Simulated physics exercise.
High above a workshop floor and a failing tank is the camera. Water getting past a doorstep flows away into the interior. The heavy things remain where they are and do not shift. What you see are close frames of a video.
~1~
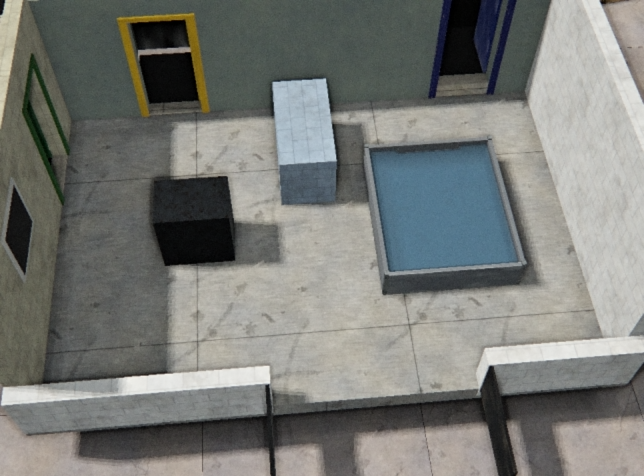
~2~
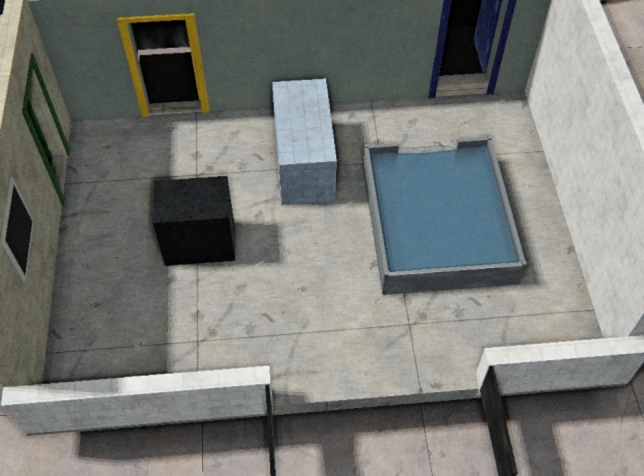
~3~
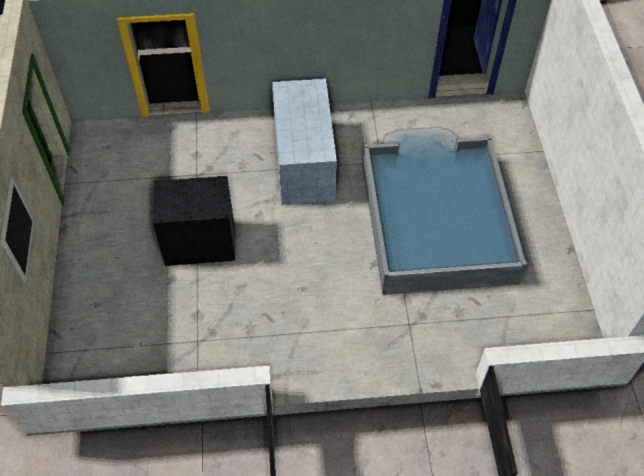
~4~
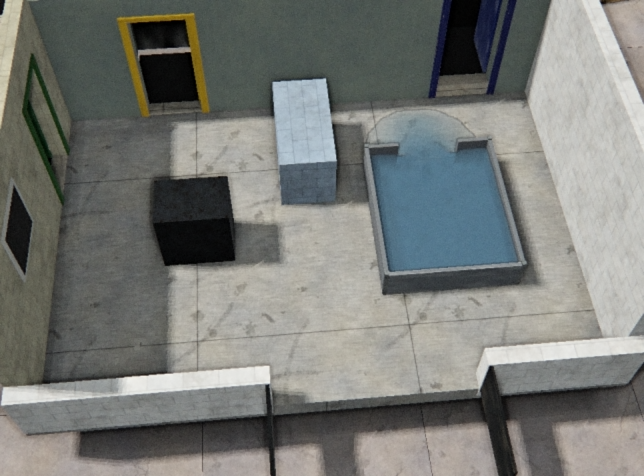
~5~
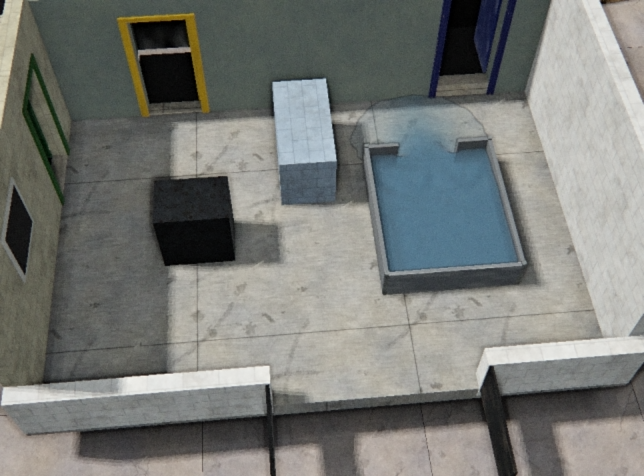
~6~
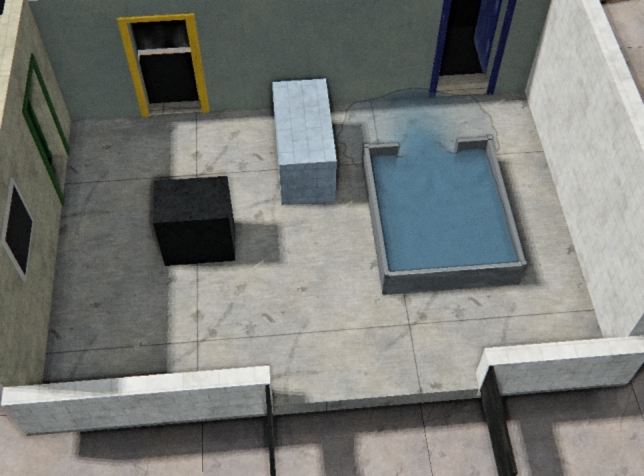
Workshop floor seen from above, a gap opening in the far side of a water-filled tank and water spreading out towards the back wall.
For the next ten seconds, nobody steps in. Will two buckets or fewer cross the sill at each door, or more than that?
As I see it, yellow door: Does not exceed it; blue door: Does not exceed it; green door: Exceeds it.
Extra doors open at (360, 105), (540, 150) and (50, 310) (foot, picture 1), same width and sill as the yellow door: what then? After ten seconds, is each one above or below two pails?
Door by door: Gets past, gets past, stays short.
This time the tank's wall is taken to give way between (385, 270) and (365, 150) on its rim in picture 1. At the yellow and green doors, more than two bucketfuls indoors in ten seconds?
In short: The yellow one ends up above, the green one ends up above.
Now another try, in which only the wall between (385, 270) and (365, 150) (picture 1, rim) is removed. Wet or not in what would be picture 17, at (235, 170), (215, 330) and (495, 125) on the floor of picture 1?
As listed: Wet, covered, not flooded.
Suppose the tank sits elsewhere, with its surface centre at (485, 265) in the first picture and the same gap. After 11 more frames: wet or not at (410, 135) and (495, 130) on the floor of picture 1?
Result: Inundated; inundated.
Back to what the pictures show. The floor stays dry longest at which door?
It's the one in green.
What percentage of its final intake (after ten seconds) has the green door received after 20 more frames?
Something like 0 in a hundred.
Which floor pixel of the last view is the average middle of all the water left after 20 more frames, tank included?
(419, 186).
A moment on, water covers 10 % of the floor; the yellow door not reached, the blue door wet at the sill, nothing in, the green door not reached.
Next, water covers 15 % of the floor; the yellow door not reached, the blue door wet at the sill, nothing in, the green door not reached.
Then, water covers 35 % of the floor; the yellow door wet at the sill, nothing in, the blue door wet at the sill, nothing in, the green door not reached.
Later, water covers 60 % of the floor; the yellow door under two buckets in, the blue door wet at the sill, nothing in, the green door over two buckets in.
In the end, water covers 85 % of the floor; the yellow door under two buckets in, the blue door wet at the sill, nothing in, the green door over two buckets in.
